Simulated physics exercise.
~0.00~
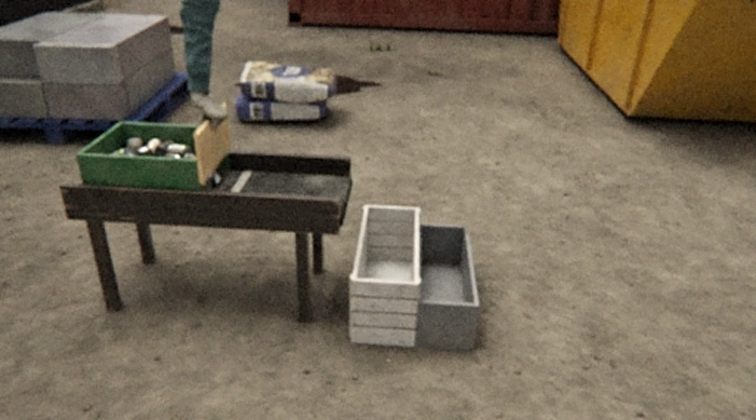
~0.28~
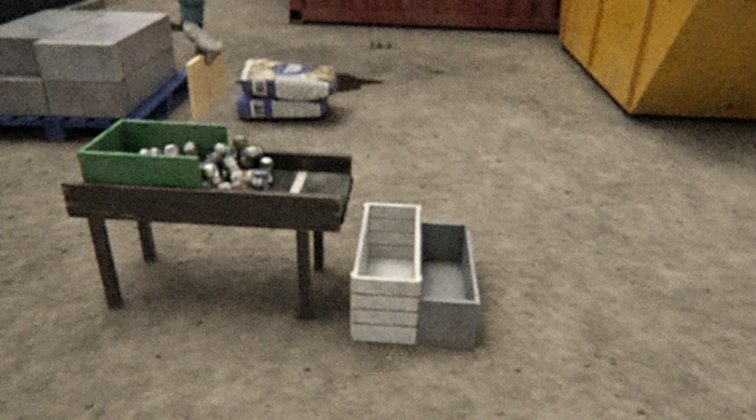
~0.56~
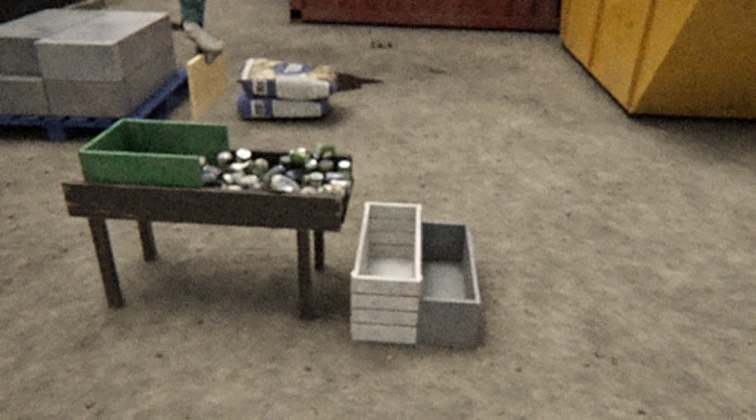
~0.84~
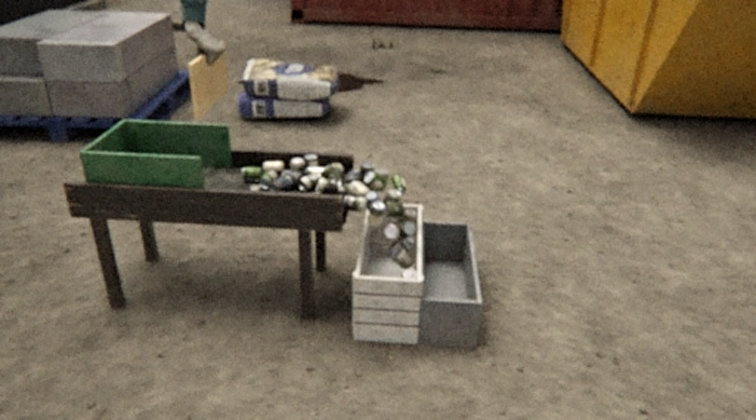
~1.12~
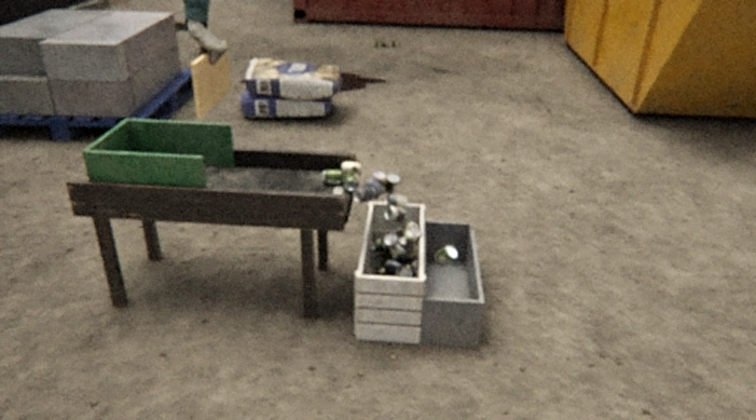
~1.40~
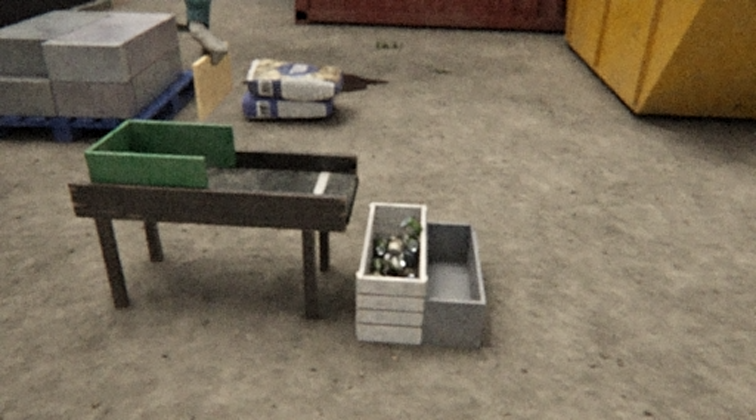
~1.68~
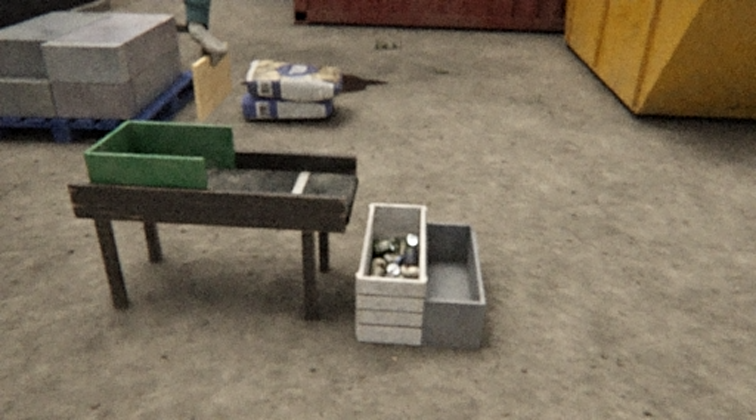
In a dusty yard, seen from slightly above by a gently swaying camera, a dark table-like conveyor stands at left with a green pen of small cans on its left end. A white slatted box and a grey box sit on the ground by its right end, with grey blocks, stacked sacks and a yellow container behind. The wooden gate lifts, and the belt carries the cans rightward in a spreading heap. They tumble off the end, mostly into the white box, while one lands in the grey box. Finally the pen and belt are empty, and cans lie piled in the white box.
